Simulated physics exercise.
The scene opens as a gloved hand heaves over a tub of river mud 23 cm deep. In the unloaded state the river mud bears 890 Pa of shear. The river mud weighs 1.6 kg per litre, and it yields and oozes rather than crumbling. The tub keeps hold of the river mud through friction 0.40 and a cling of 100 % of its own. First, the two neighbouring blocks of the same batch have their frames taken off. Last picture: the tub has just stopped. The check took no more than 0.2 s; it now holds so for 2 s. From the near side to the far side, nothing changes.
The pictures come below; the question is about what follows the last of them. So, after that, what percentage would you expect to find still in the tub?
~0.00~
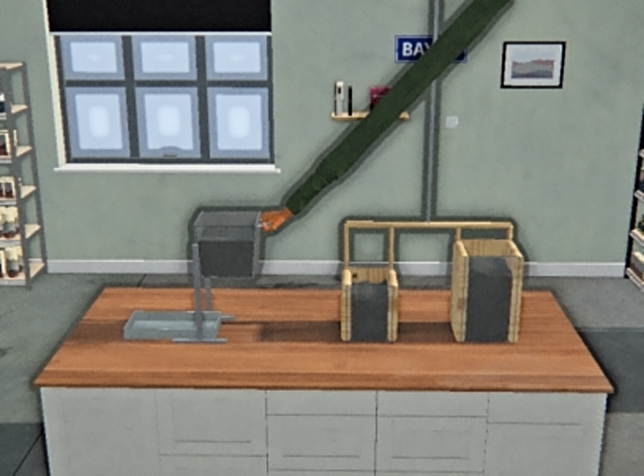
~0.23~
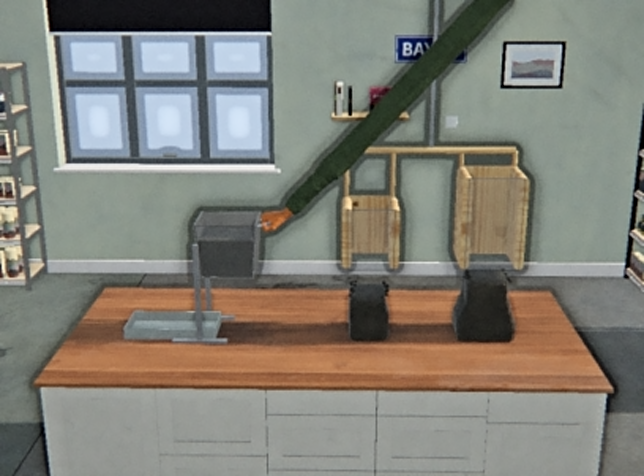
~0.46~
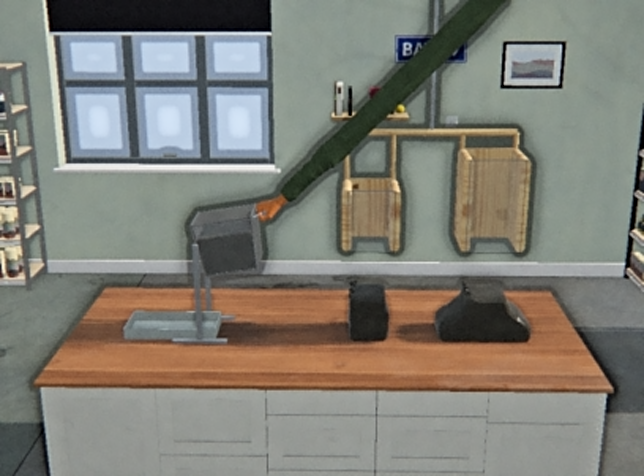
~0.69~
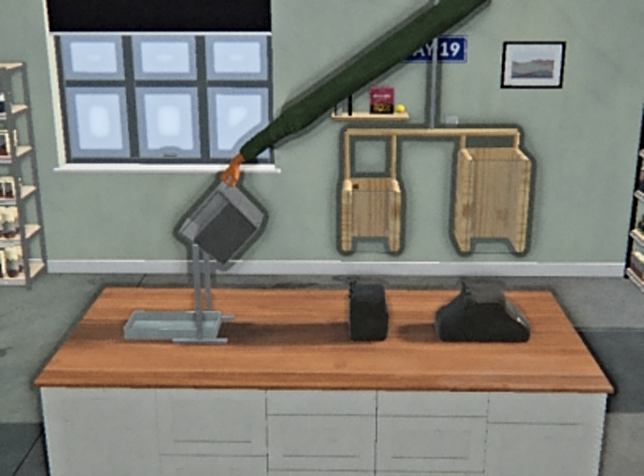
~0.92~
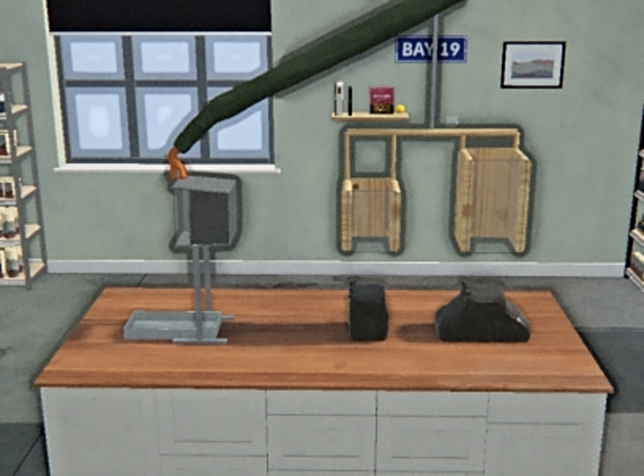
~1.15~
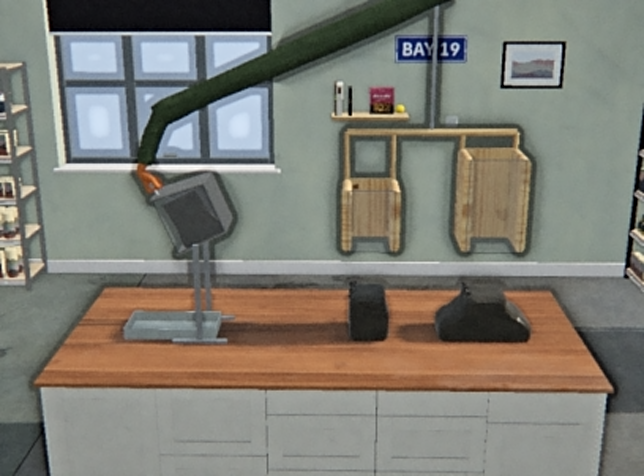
I would expect about 0 % still in the tub.
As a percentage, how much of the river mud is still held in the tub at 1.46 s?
Near 35 %.
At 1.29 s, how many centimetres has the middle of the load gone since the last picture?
Something like 8 cm, give or take.
After 1.29 s, the tub is at 112 degrees and holds 80 %.
After 1.46 s, the tub is at 112 degrees and holds 33 %.
After 1.63 s, the tub is at 112 degrees and holds 18 %.
After 1.80 s, the tub is at 112 degrees and holds 0 %.
After 3.15 s, at the end, the tub is at 112 degrees and holds 0 %.
